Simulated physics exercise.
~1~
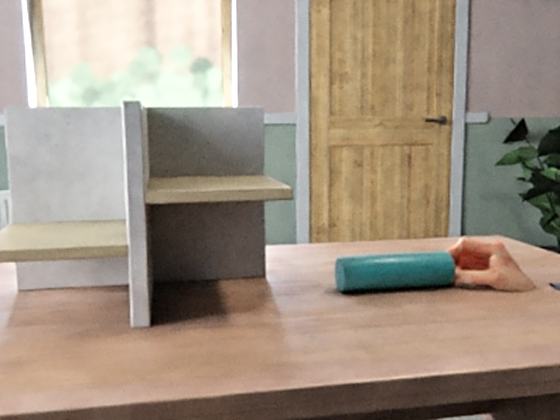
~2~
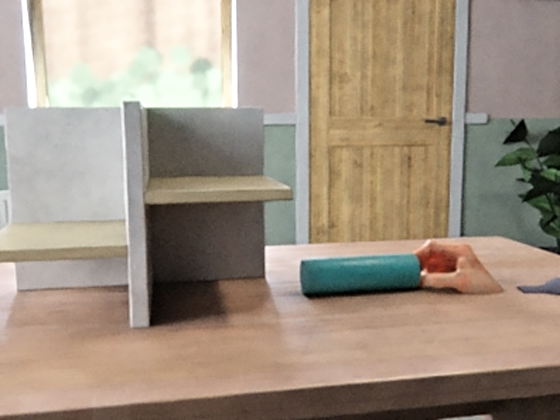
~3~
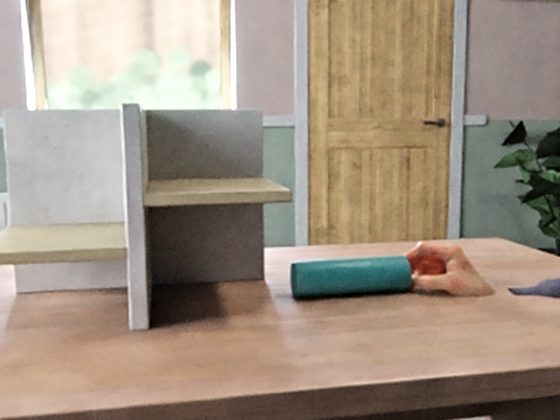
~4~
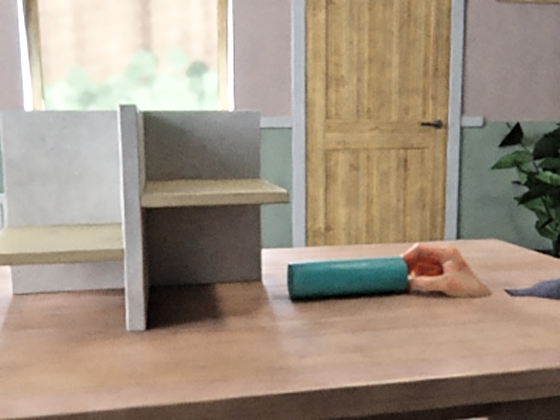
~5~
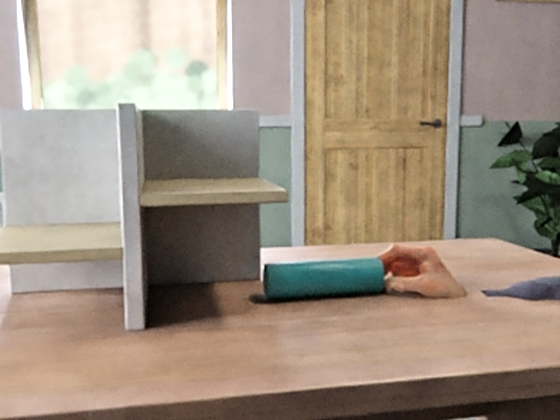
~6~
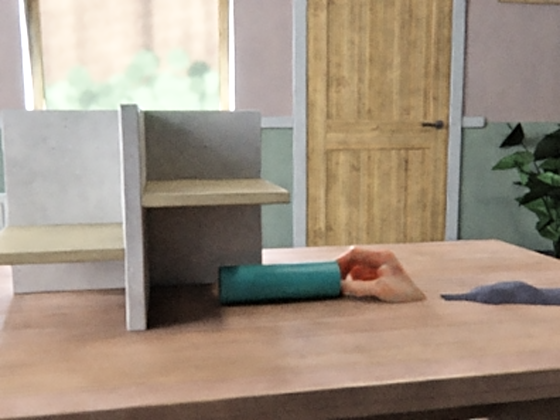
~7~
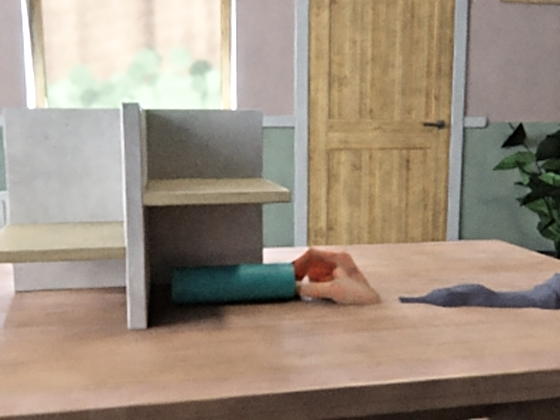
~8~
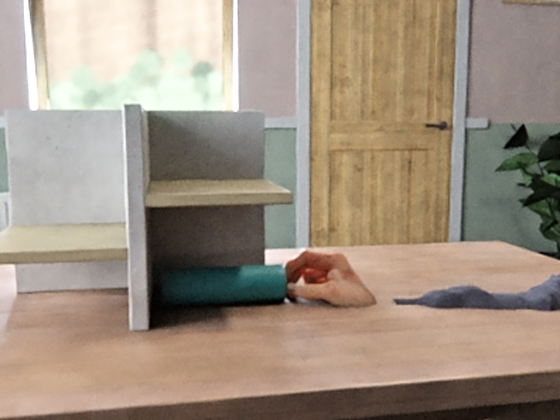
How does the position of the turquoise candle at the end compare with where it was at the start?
At the start it lay out on the open table to the right of the shelf unit, and by the end it was further left, tucked under the right-hand shelf.
